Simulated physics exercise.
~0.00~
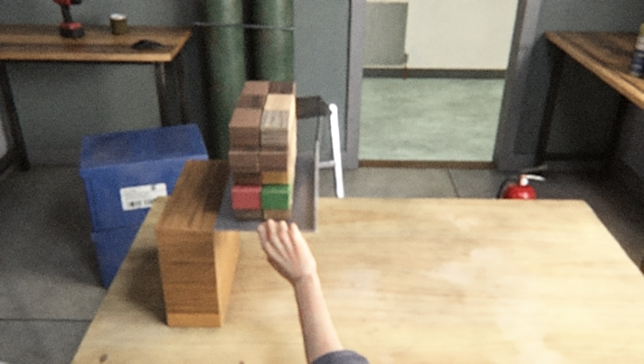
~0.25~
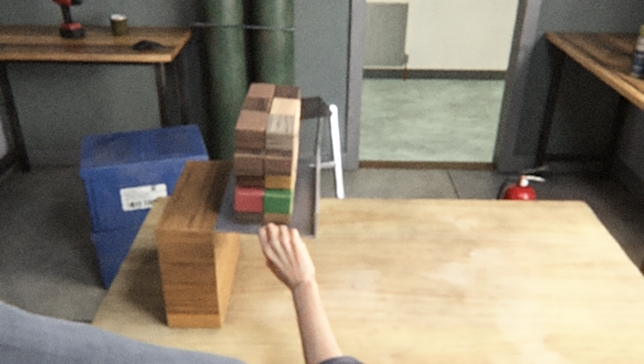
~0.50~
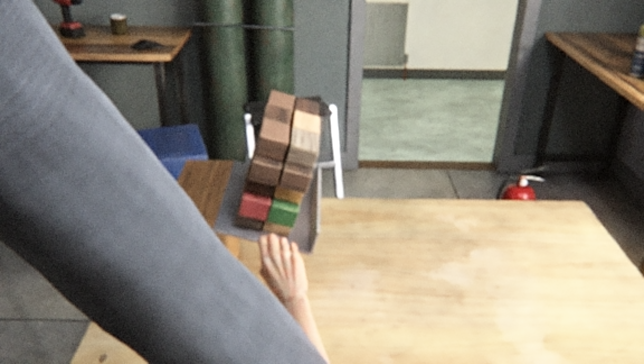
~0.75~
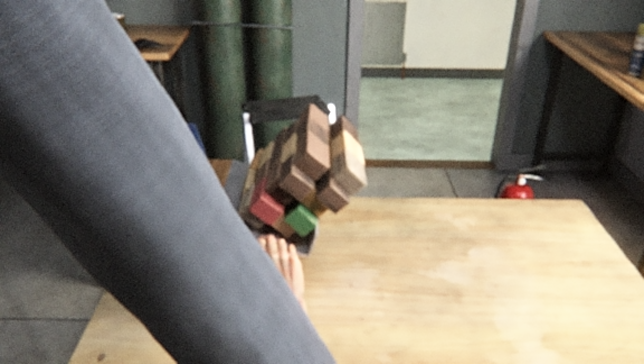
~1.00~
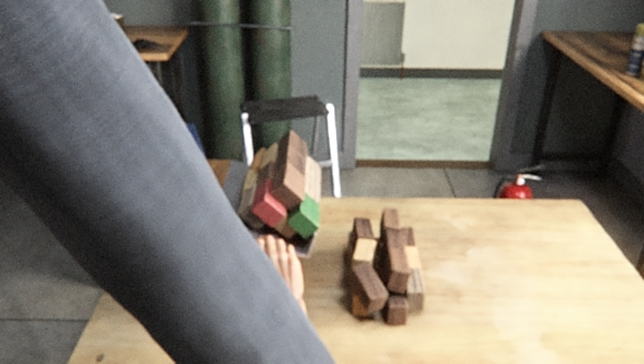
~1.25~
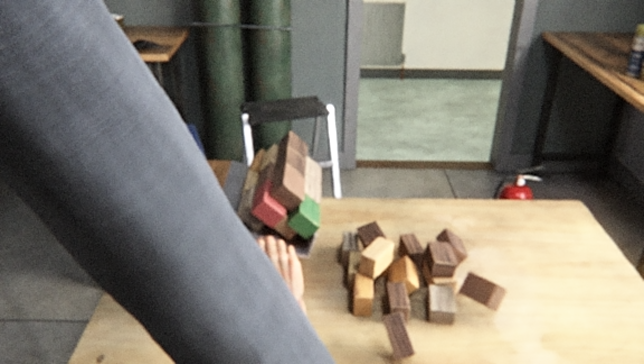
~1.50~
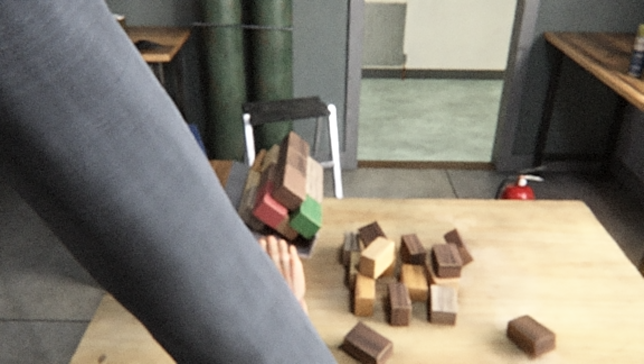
A tall stack of brown and tan wooden blocks, with a red one and a green one side by side near its base, stands on a grey tray beside a wooden box on a workshop table, seen from above the tabletop. A bare hand reaches to the tray's near edge while a grey-sleeved arm sweeps in from the left. The tray tips to the right and the stack leans, then breaks apart. The upper blocks topple onto the table and scatter rightward. Finally, the red and green blocks remain on the sloping tray, tilted among the remaining pieces.
